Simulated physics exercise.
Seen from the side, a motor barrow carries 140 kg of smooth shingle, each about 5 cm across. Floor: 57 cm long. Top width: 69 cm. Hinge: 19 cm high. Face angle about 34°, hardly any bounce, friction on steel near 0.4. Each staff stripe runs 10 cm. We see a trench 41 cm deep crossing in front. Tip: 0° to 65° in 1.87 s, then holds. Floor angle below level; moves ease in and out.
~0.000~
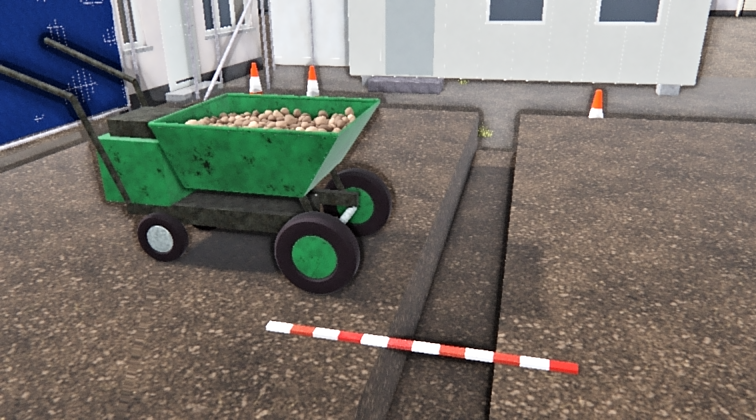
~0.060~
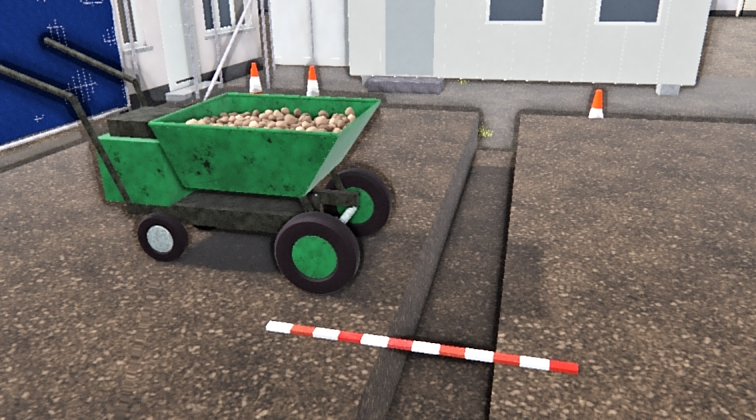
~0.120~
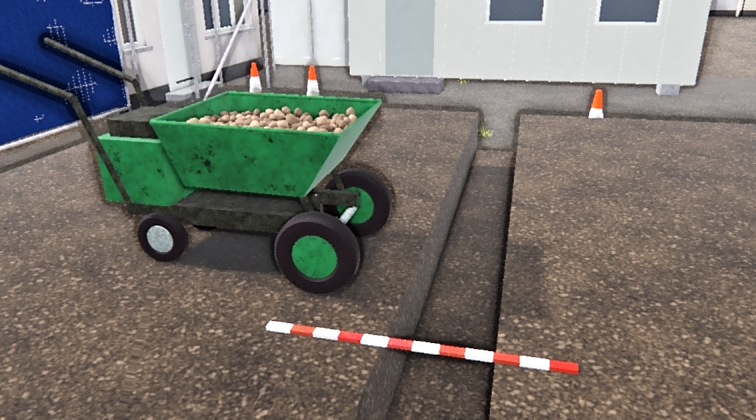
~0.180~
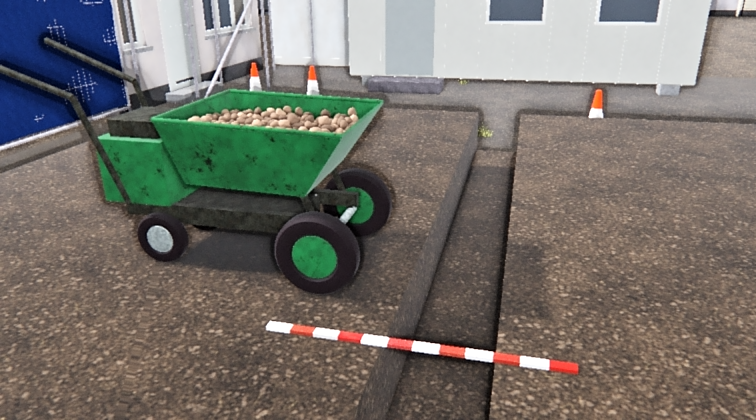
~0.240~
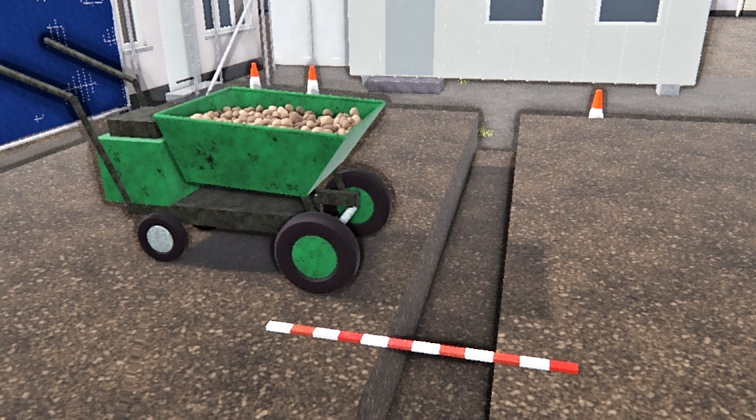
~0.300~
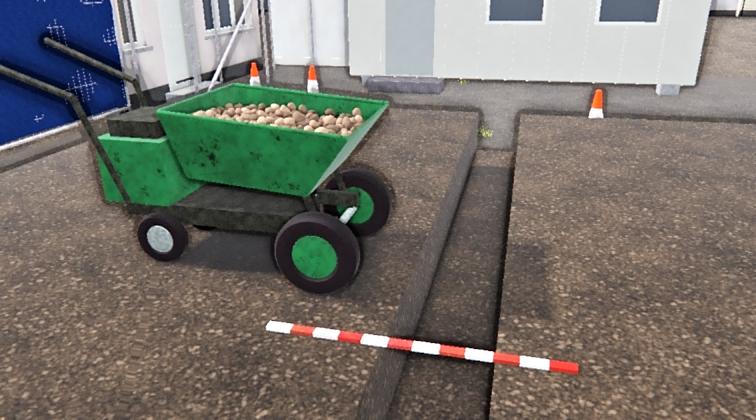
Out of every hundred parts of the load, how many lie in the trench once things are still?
Around 70 out of 100.
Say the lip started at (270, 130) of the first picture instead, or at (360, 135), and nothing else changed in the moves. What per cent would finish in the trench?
Near 85 then near 50 percent.
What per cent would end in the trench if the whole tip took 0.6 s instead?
That would give about 45 percent.
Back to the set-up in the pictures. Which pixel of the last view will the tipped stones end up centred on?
(476, 333).
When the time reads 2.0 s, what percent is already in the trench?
Close to 25 per cent at that time.
After 1.4 s the floor is at 55°; 99 % in the skip, 1 % in the trench; the foremost stones are at (451, 205).
After 2.0 s the floor is at 65°; 59 % in the skip, 27 % in the trench, 14 % past the trench; the foremost stones are at (576, 292).
After 2.3 s the floor is at 65°; 36 % in the skip, 40 % in the trench, 24 % past the trench; the foremost stones are at (649, 285).
After 4.3 s the floor is at 65°; 7 % in the skip, 70 % in the trench, 23 % past the trench; the foremost stones are at (693, 291).
